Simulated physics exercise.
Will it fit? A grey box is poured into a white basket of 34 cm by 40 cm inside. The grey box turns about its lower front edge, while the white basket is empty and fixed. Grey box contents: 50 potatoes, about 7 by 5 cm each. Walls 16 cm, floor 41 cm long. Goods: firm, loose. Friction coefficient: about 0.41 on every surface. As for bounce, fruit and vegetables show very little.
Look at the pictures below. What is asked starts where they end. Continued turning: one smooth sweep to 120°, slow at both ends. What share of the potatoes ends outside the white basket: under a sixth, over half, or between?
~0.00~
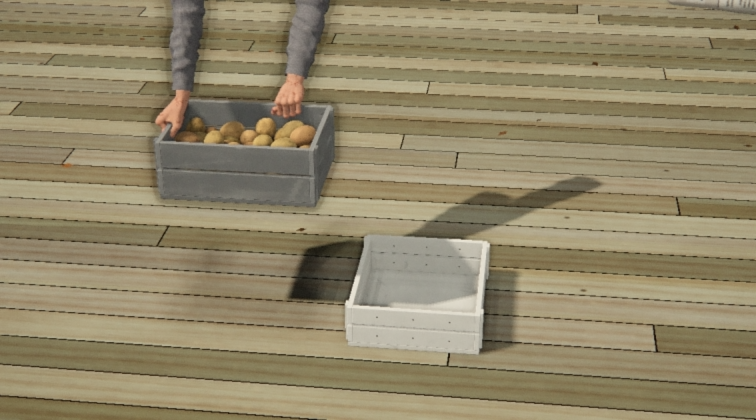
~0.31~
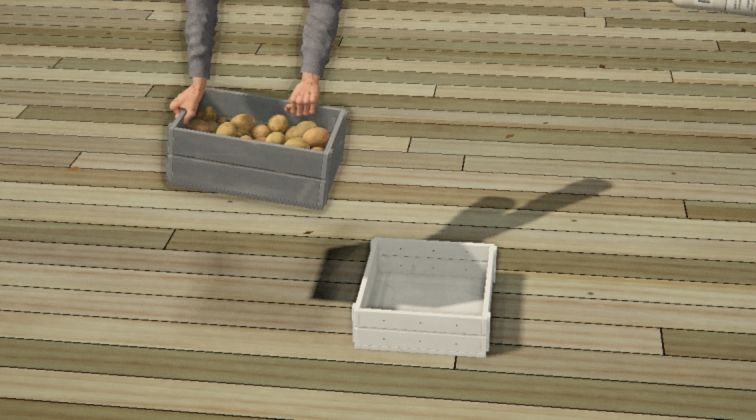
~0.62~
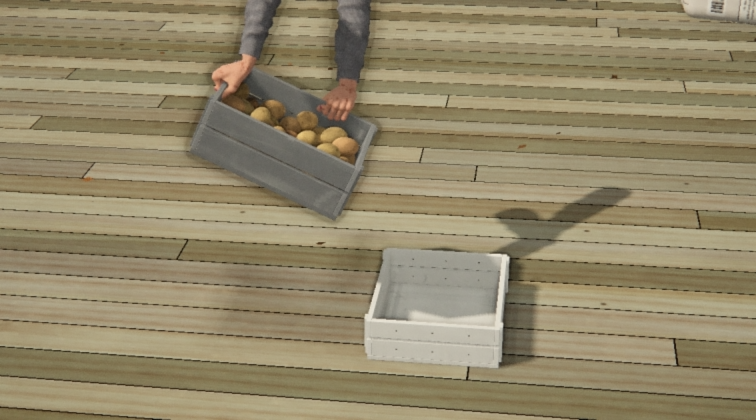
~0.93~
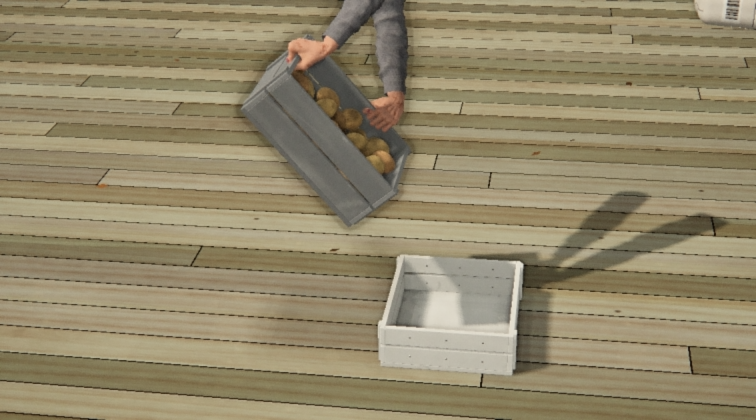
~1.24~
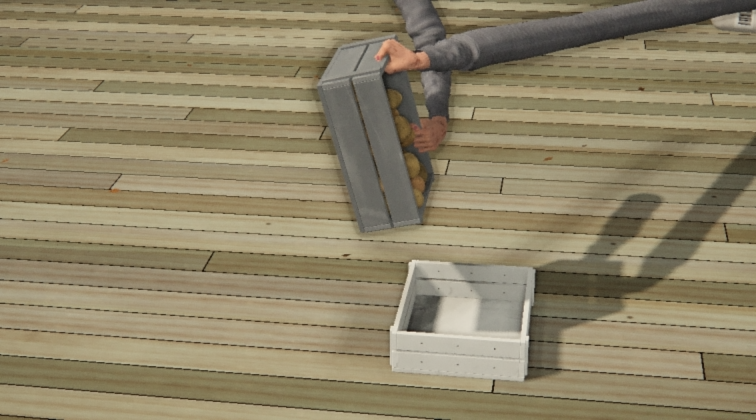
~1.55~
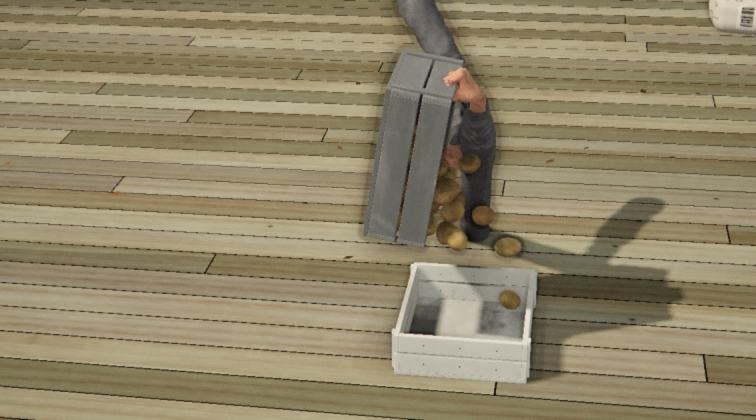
The container ends up holding more than five sixths of the load.
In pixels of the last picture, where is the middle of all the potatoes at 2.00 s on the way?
I'd put it close to (483, 313).
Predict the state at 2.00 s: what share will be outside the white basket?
By that time, roughly 5 percent.
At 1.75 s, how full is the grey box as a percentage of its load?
Near 45 per cent, give or take.
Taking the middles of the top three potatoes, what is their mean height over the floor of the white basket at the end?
11 cm or thereabouts.
After 1.75 s, tilt 111°; 22 still in the grey box, 10 in the white basket and 18 in the air.
After 2.00 s, tilt 119°; 6 still in the grey box, 37 in the white basket, 2 outside the white basket and 5 in the air.
After 2.35 s, tilt 120°; 46 in the white basket, 3 outside the white basket and 1 in the air.
When it is over (at 2.80 s), 47 in the white basket and 3 outside the white basket. Asked share, 3 of 50, 6 per cent.
